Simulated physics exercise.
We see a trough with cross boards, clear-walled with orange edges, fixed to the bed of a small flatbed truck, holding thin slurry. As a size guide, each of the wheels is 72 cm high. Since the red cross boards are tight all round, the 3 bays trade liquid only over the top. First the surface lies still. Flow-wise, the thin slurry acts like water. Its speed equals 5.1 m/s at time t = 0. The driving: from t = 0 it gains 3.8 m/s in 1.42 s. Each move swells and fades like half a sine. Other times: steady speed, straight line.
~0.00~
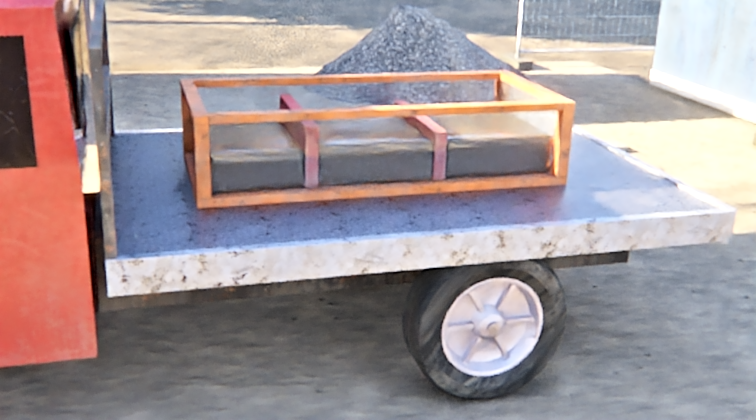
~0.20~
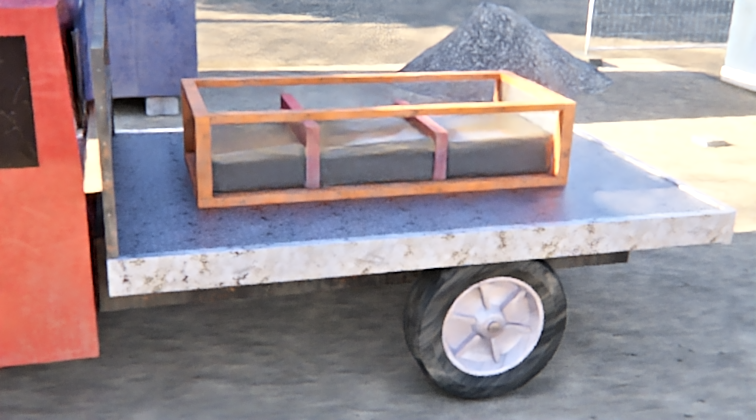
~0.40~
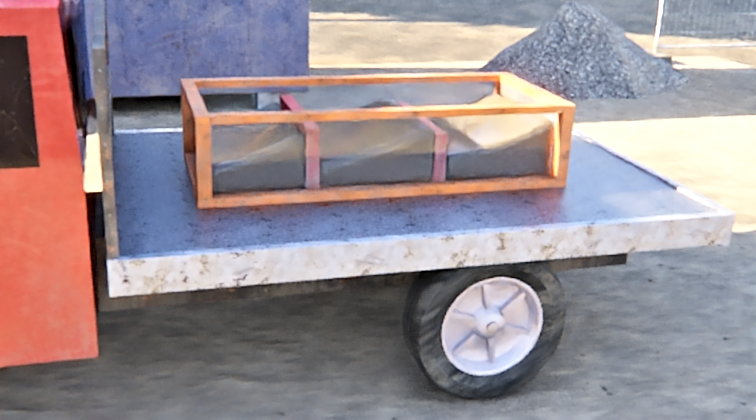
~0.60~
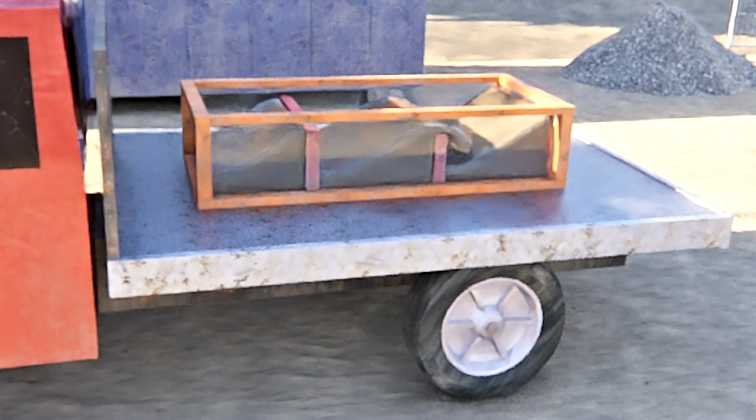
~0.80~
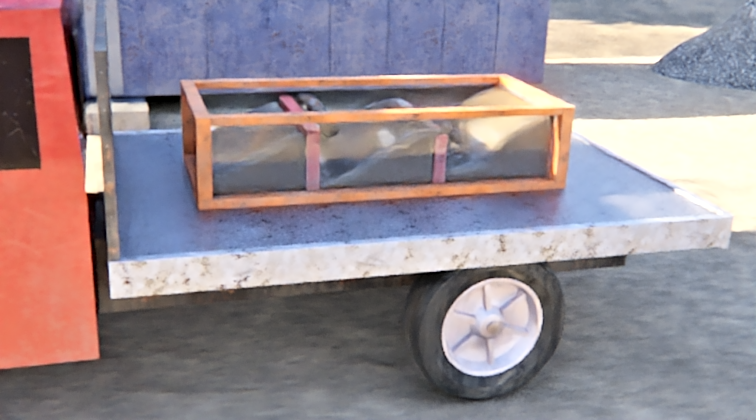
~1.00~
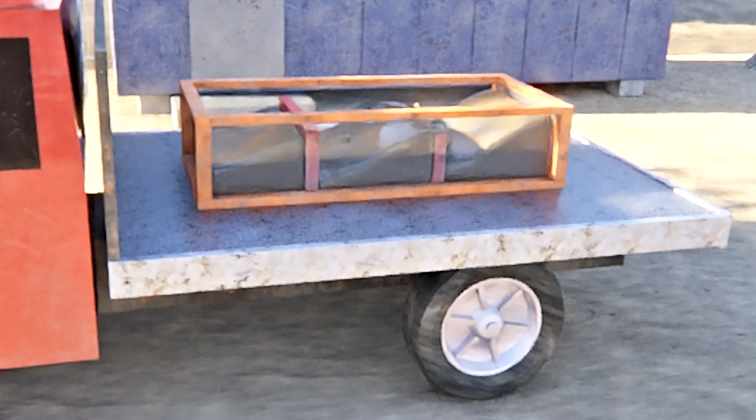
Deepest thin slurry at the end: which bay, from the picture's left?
The third one from the left.
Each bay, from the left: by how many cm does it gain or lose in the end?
Going from the left: 0, then 3 down, then 3 up.
By 1.30 s left to right it is 18, 15, 22 cm deep.
By 1.80 s left to right it is 18, 15, 22 cm deep.
By 2.20 s left to right it is 18, 15, 22 cm deep.
By 4.41 s left to right it is 18, 15, 22 cm deep.
